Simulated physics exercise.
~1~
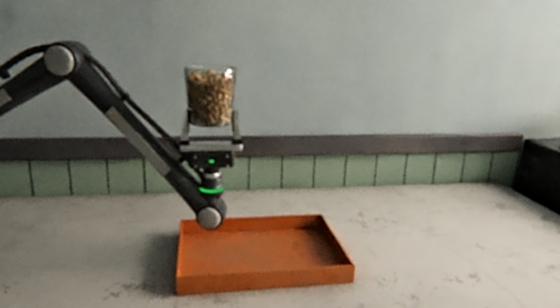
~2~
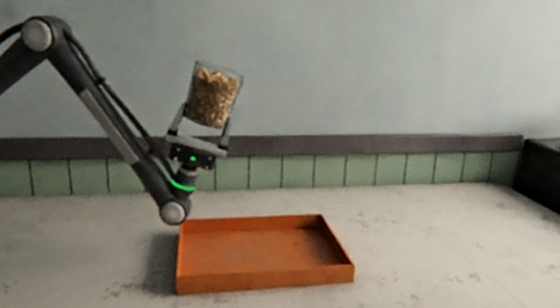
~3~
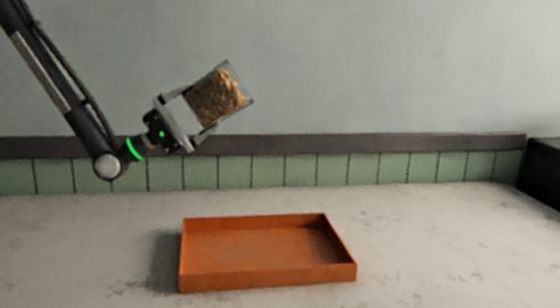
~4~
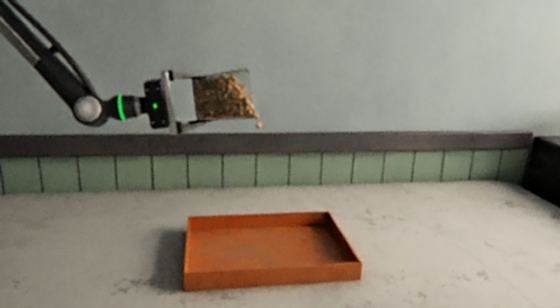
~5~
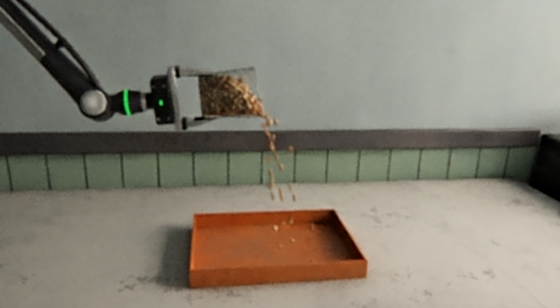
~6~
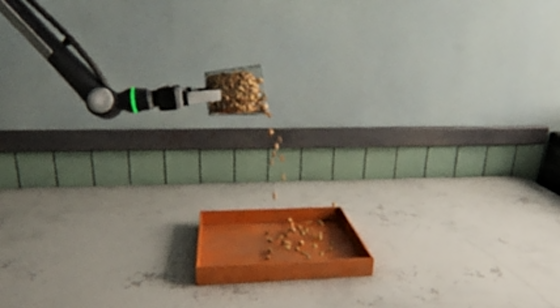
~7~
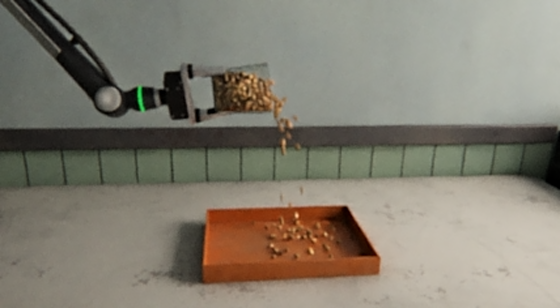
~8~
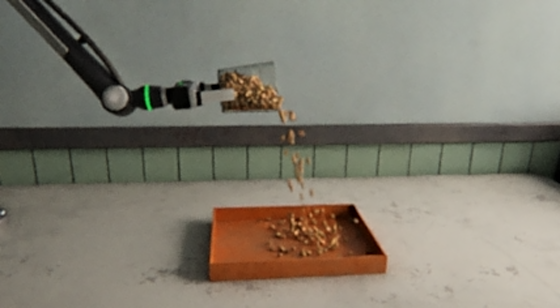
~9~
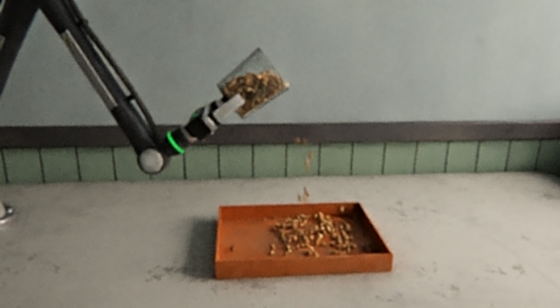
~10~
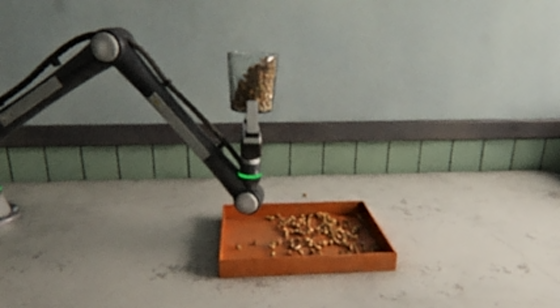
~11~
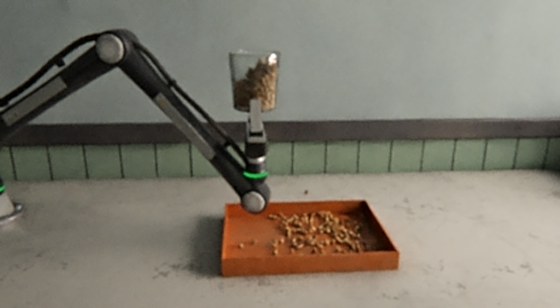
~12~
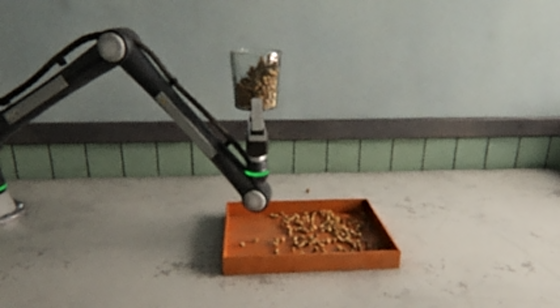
A robot arm tipped a clear tumbler of dried beans onto its side and turned it, spilling a stream of them into a shallow orange tray, then swung it upright again, leaving beans scattered across the tray and plenty still in the tumbler.
